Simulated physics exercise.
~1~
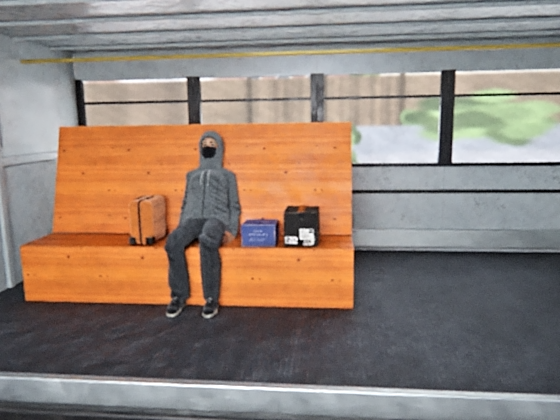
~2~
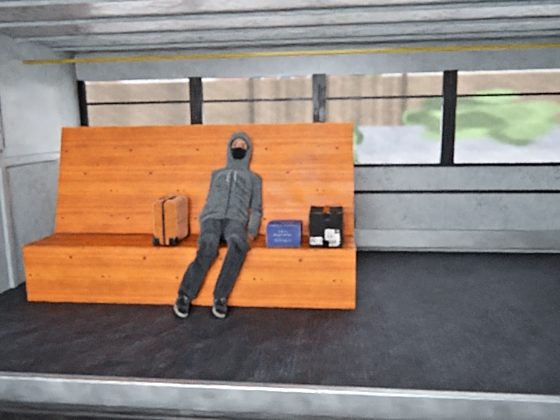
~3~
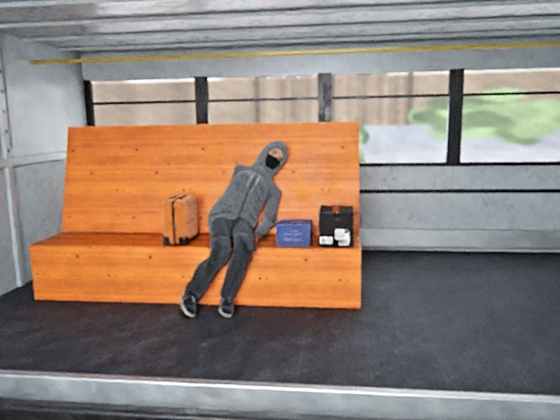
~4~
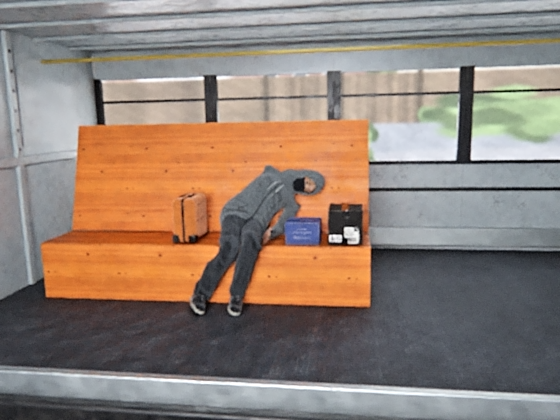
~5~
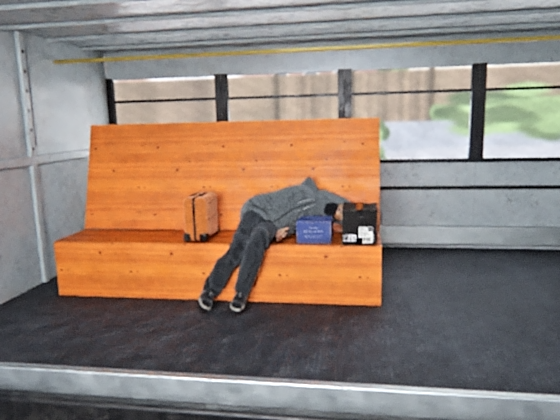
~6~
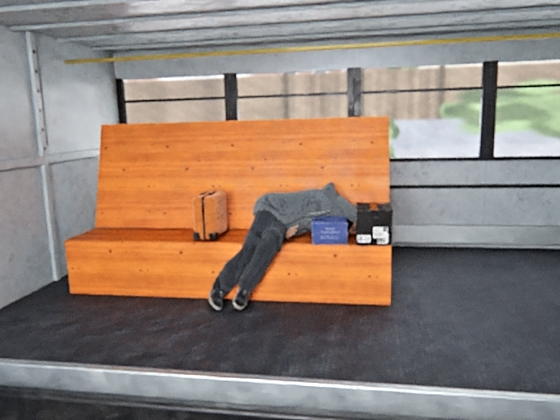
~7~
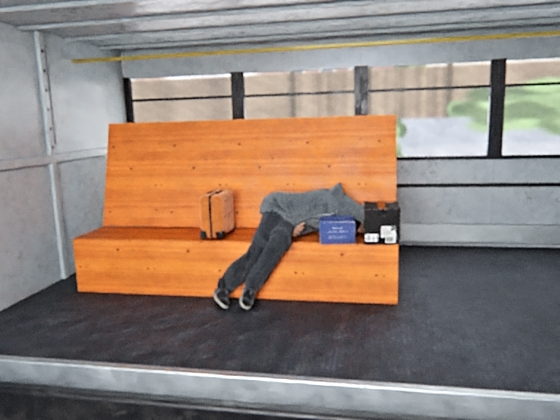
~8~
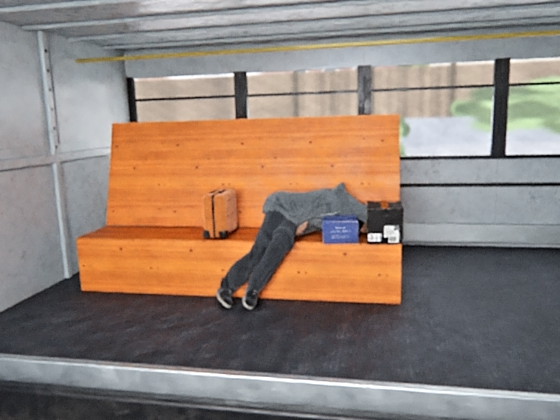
A hooded, masked person in grey sitting on an orange wooden bench slumped over to the right, toppling across the blue box until their head ended up by the black bag, and lay still there, with the orange case still upright behind them.
